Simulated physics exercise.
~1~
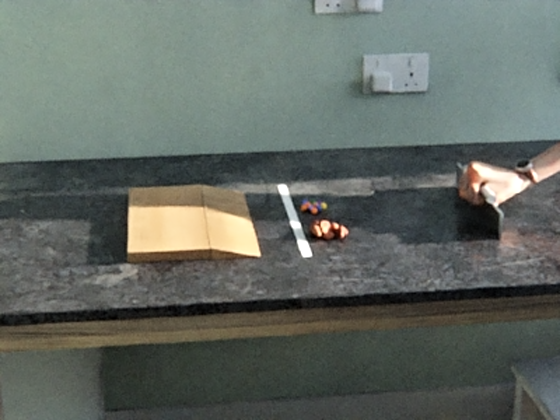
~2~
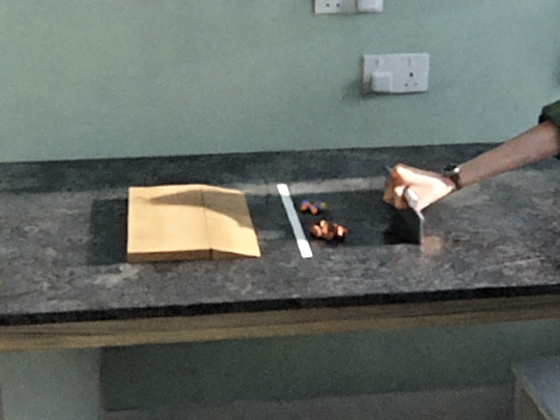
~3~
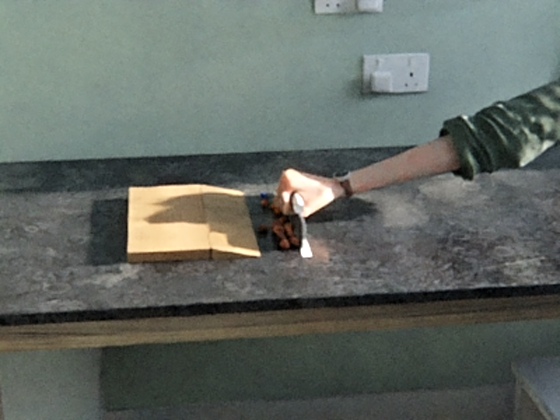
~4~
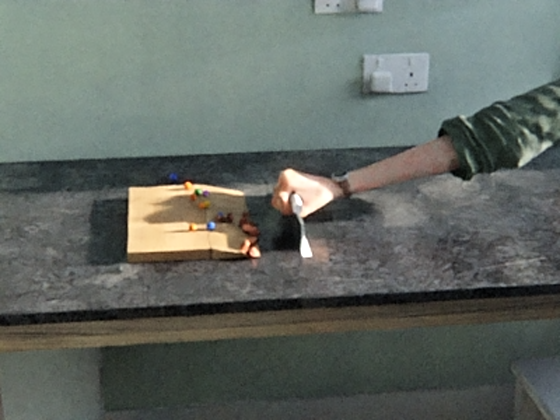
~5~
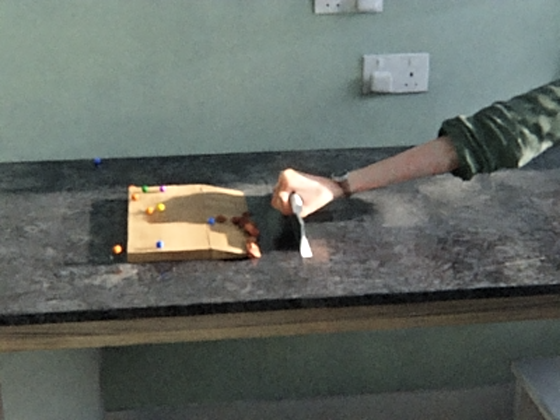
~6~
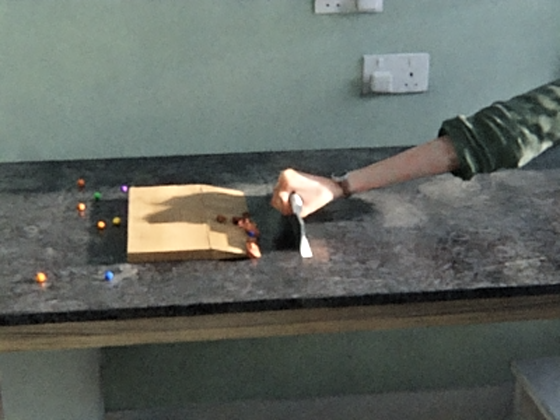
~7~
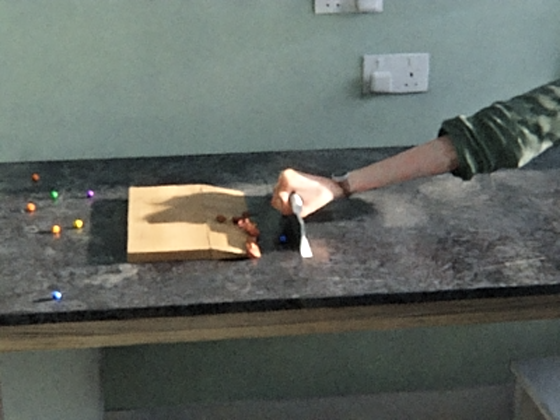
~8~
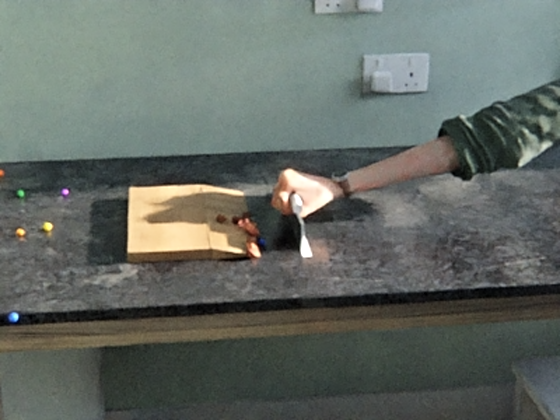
At first, a hand holds a scraper at the right of a dark speckled counter, with a white strip, two small piles and a low tan ramp to the left. The hand sweeps the scraper left, pushing both piles toward the ramp, and stops at the white strip. The reddish-brown pieces of the nearer pile bunch up on the ramp's lower edge and stay around there. The colourful beads of the farther pile shoot up over the ramp and scatter across the counter beyond. They keep rolling left, some leaving view, while the hand stays still at the strip.
